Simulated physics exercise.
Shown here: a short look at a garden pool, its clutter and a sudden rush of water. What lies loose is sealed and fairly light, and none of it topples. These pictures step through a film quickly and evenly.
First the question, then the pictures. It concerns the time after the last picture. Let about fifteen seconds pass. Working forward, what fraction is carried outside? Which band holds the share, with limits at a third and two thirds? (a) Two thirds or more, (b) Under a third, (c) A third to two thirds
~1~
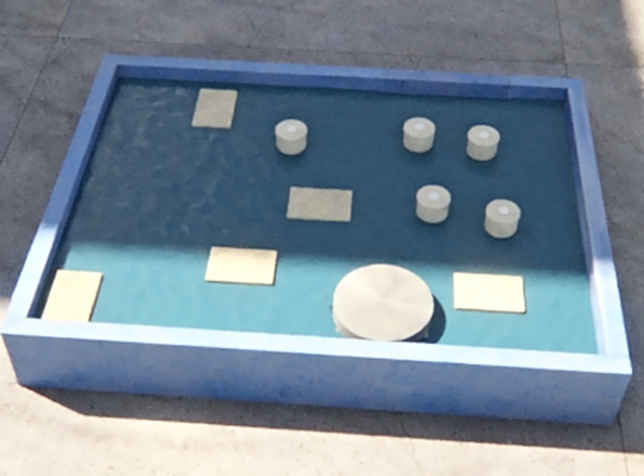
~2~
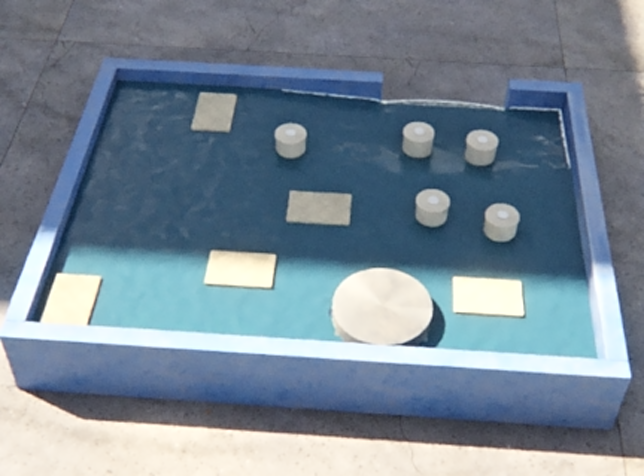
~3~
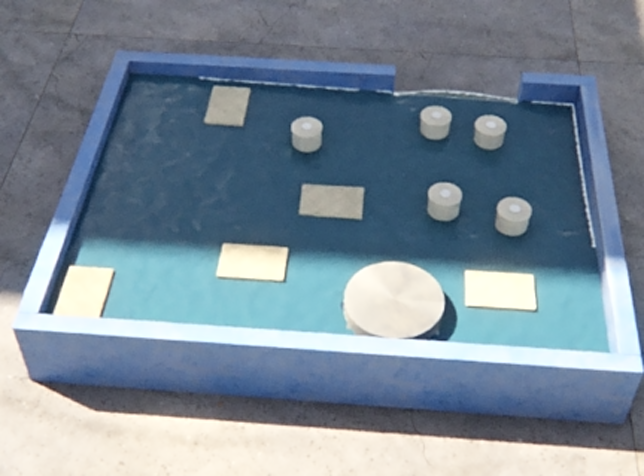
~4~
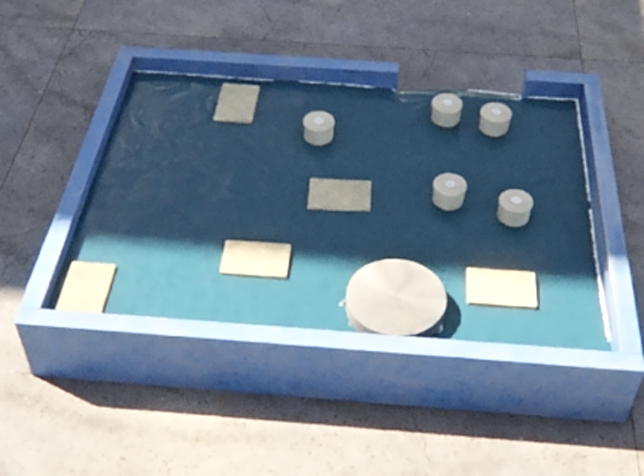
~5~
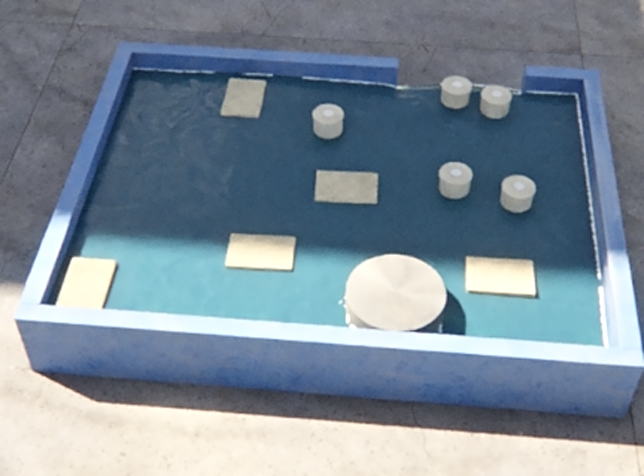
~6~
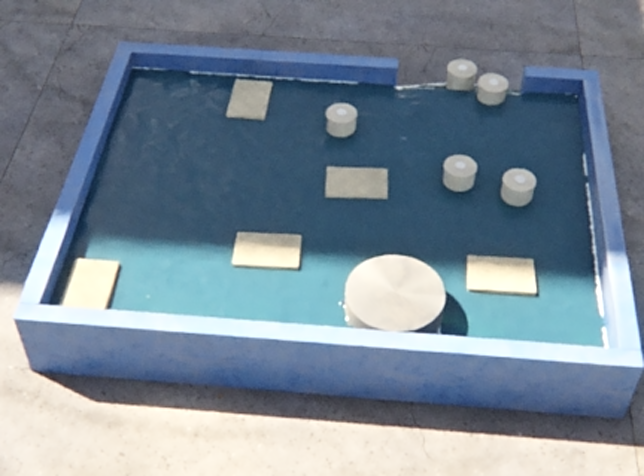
The answer is a.
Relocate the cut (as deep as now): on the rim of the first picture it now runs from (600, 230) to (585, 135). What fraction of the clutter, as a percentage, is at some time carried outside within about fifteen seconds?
70 %.
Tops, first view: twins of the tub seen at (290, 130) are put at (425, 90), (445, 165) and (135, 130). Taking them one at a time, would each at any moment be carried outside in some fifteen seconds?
Copy one leaves the room, copy two leaves the room, copy three never leaves.
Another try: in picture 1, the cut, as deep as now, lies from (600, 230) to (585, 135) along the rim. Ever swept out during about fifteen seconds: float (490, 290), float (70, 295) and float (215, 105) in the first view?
Answer, item by item: Lost, not lost, not lost.
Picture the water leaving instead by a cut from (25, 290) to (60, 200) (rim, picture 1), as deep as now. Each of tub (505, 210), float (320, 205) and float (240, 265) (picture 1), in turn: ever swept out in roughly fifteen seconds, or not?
In the order given: Retained, flushed out, flushed out.
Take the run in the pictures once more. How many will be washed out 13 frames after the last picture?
By then the total stands at 3.
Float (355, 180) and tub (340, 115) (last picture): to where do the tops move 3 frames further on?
About (384, 179) and (377, 109).
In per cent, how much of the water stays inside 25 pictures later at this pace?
Close to 60 %.
A moment on, 2 of 10 are out; 8 afloat.
Next, 3 of 10 are out; 7 afloat.
Later, 6 of 10 are out; 4 afloat.
In the end, 7 of 10 are out; 3 afloat.
